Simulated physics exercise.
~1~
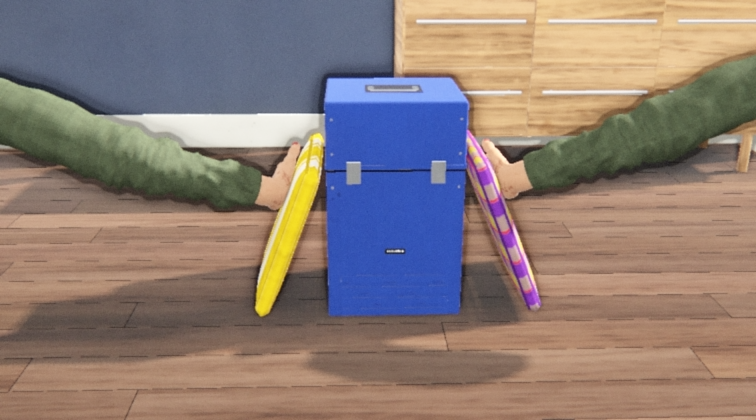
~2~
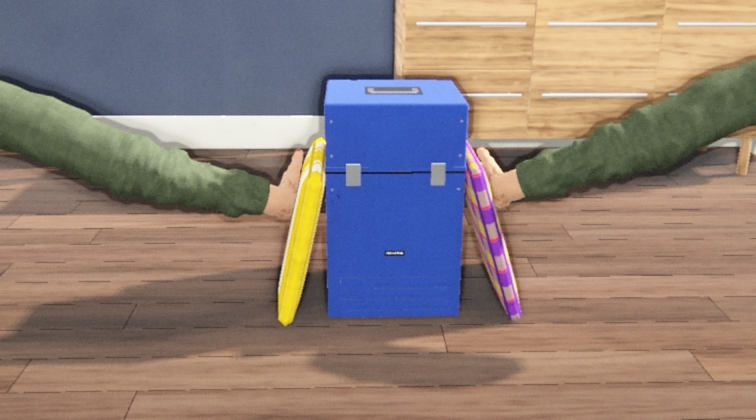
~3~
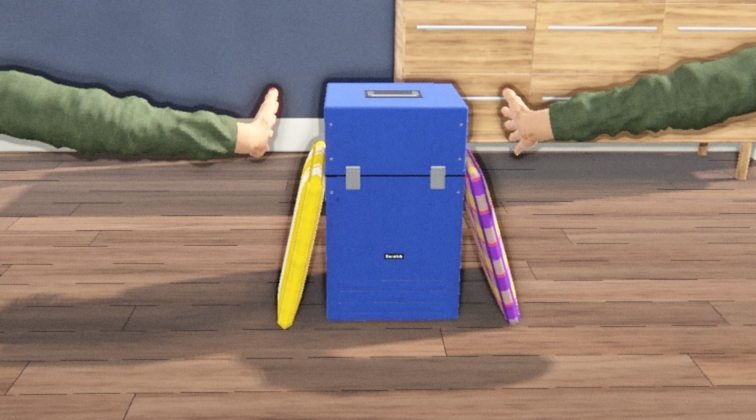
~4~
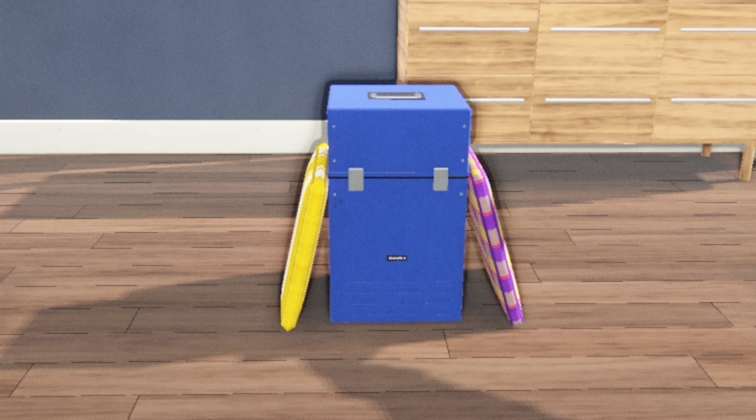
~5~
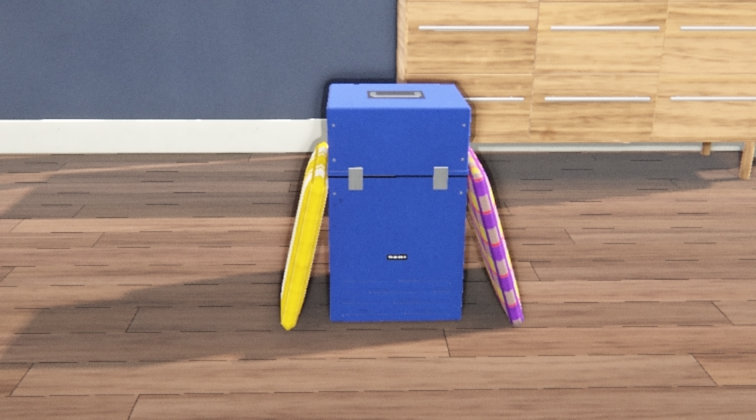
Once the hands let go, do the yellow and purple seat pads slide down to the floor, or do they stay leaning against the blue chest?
Both stay up. The yellow seat pad keeps leaning on the left side of the chest, and the purple one holds its lean on the right.
